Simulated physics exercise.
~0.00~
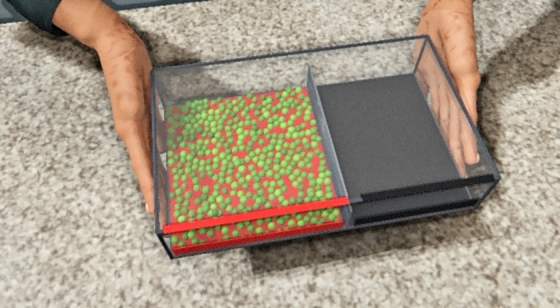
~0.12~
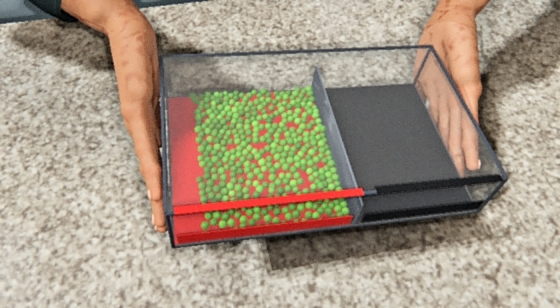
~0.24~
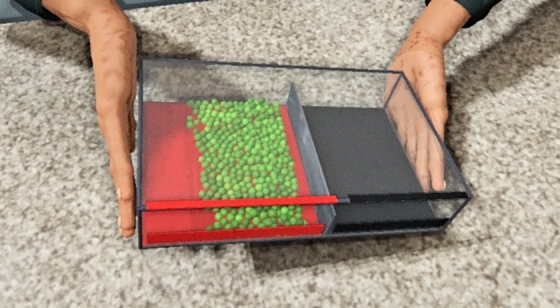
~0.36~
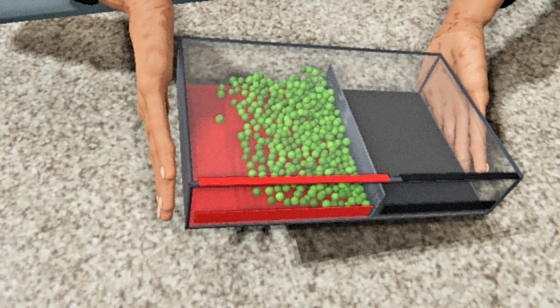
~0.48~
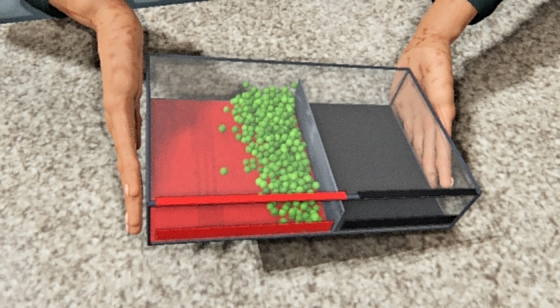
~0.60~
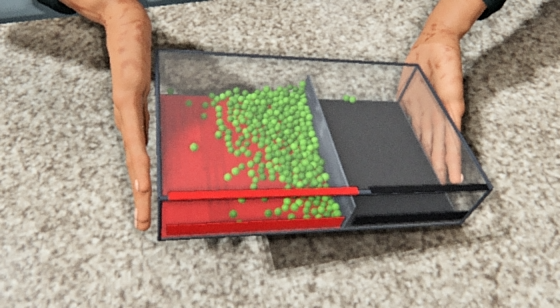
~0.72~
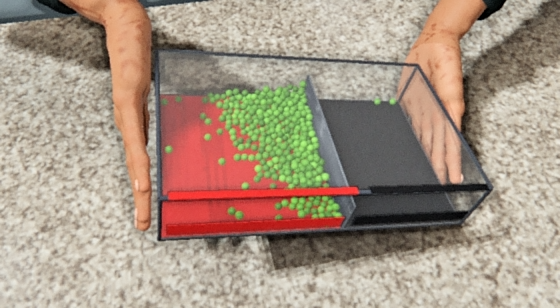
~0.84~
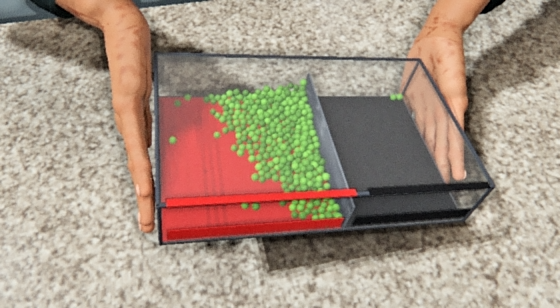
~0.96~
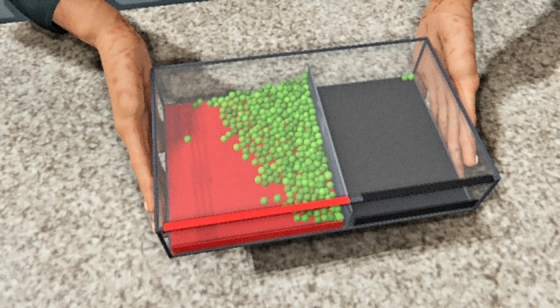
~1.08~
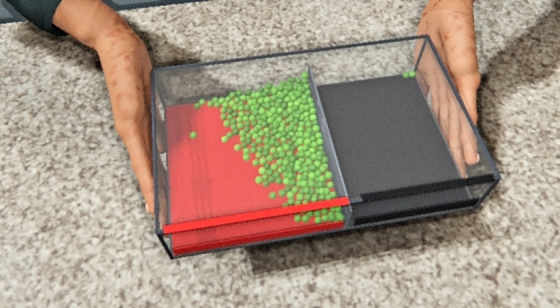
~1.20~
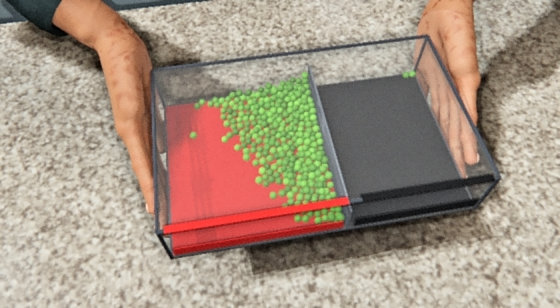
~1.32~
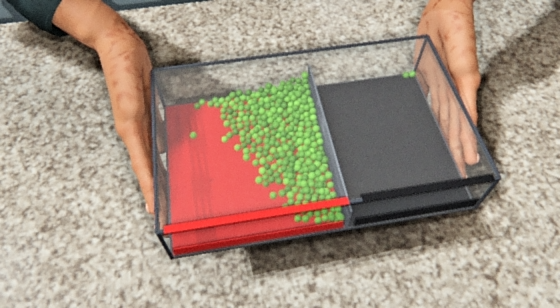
On a speckled, pale grey-brown carpet or countertop, seen from above at an angle, two hands hold a clear lidded box by its ends. A low divider separates a red-floored left section, covered with small green peas, from an empty black-floored right section. The hands shake the box left and right, and the peas bunch toward the divider, baring the red floor on the left. As the box stays tilted, a few peas cross to the far side of the black section. The hands level it and hold still, with nearly all the peas heaped against the divider on the red side.
